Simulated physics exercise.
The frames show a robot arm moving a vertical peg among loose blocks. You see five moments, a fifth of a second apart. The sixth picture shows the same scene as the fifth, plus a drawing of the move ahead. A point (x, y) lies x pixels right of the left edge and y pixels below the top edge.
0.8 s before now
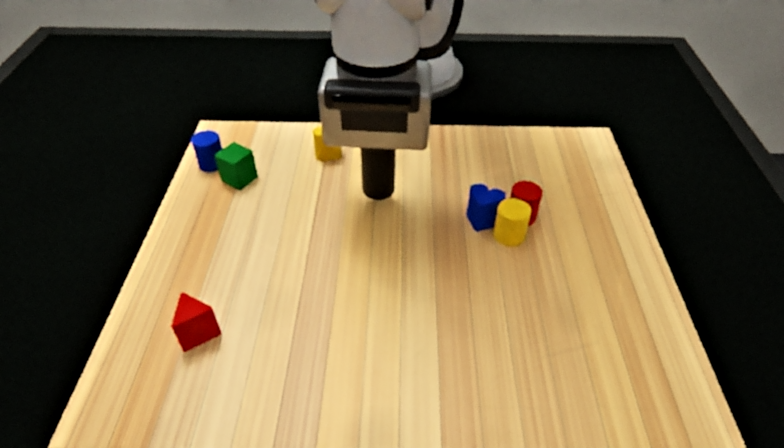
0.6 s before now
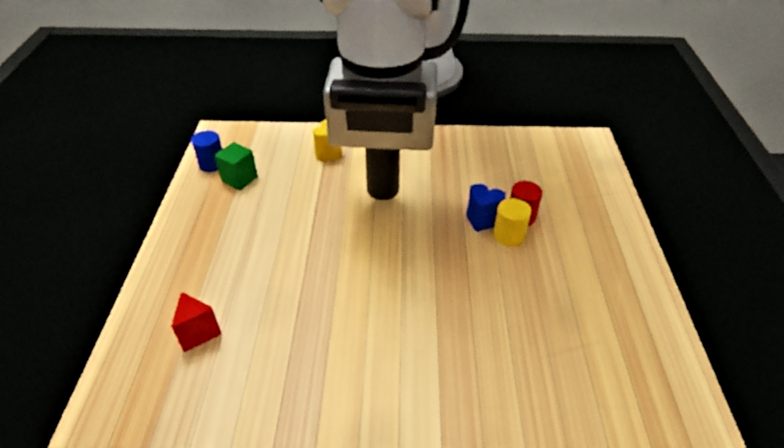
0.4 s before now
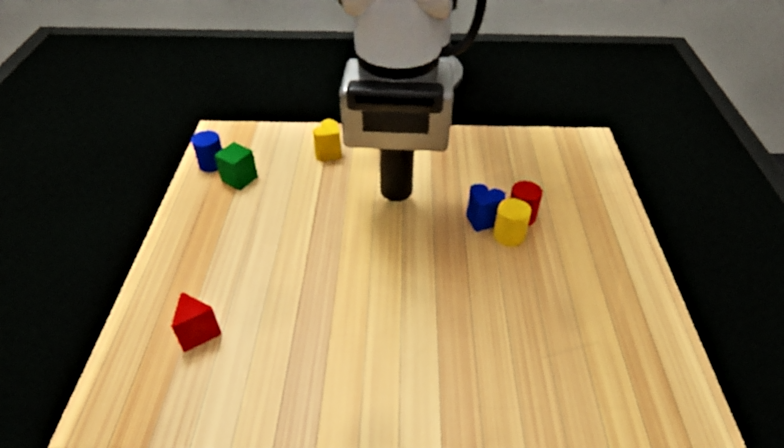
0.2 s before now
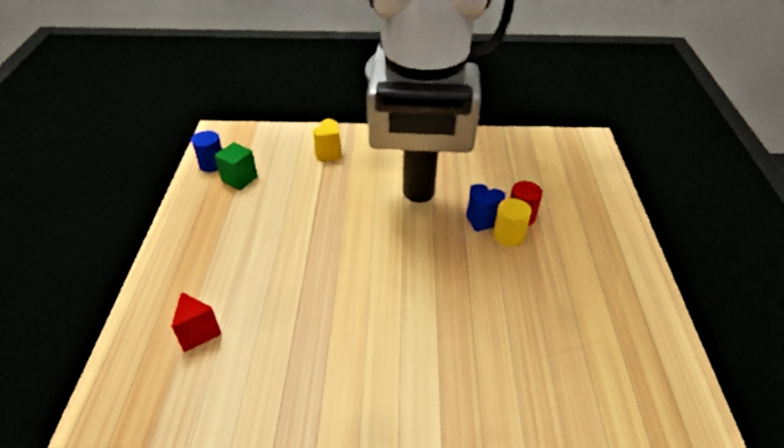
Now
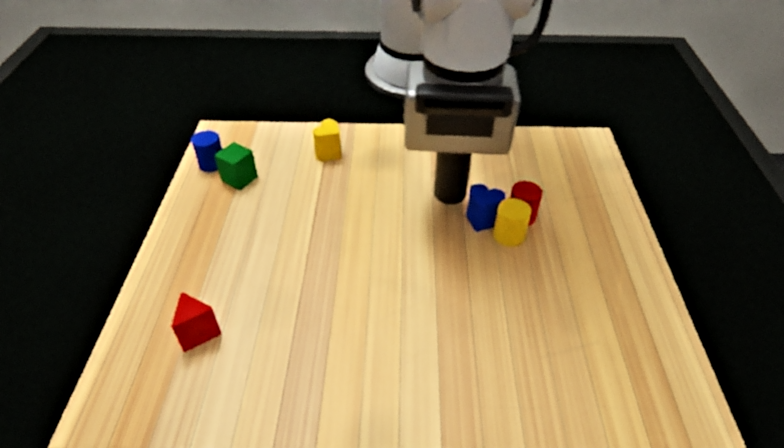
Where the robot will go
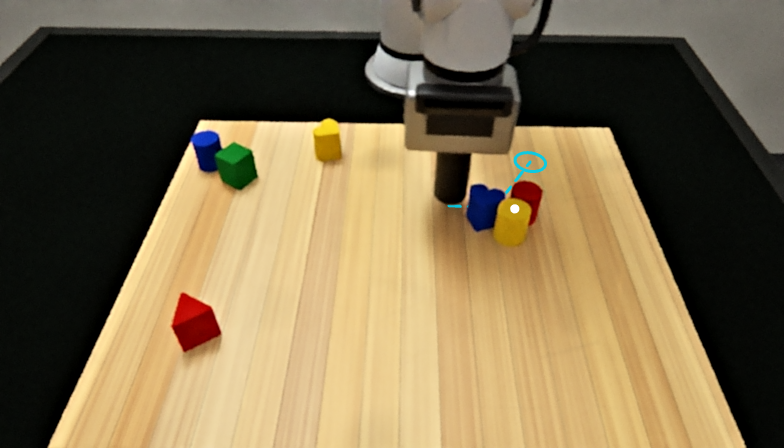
On a wooden tabletop, a robot arm slides its dark vertical peg rightward, nearing a still cluster of blue, yellow and red blocks.
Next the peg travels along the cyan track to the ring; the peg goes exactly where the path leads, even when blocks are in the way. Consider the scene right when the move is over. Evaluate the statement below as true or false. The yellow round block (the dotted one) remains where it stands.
The statement is false.
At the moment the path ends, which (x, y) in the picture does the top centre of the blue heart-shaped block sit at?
Its top middle: (515, 198).
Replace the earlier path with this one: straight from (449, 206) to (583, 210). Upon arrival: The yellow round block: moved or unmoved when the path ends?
Shifted.
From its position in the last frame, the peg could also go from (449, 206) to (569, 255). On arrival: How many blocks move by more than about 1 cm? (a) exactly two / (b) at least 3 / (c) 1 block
b: At least 3.
Drawn move, from (449, 206) via (491, 204) and (514, 183), ending at (530, 162); the dot is on the yellow round block.
What follows on the original path. One third of the way, peg at (493, 193); blue heart-shaped block at (515, 198), turned 50° clockwise; yellow round block at (529, 221); red round block at (539, 191).
Two thirds of the way, peg at (516, 172); blue heart-shaped block at (515, 198), turned 50° clockwise; yellow round block at (529, 221); red round block at (540, 191).
At the end, peg at (533, 151); blue heart-shaped block at (515, 198), turned 50° clockwise; yellow round block at (529, 221); red round block at (540, 191).
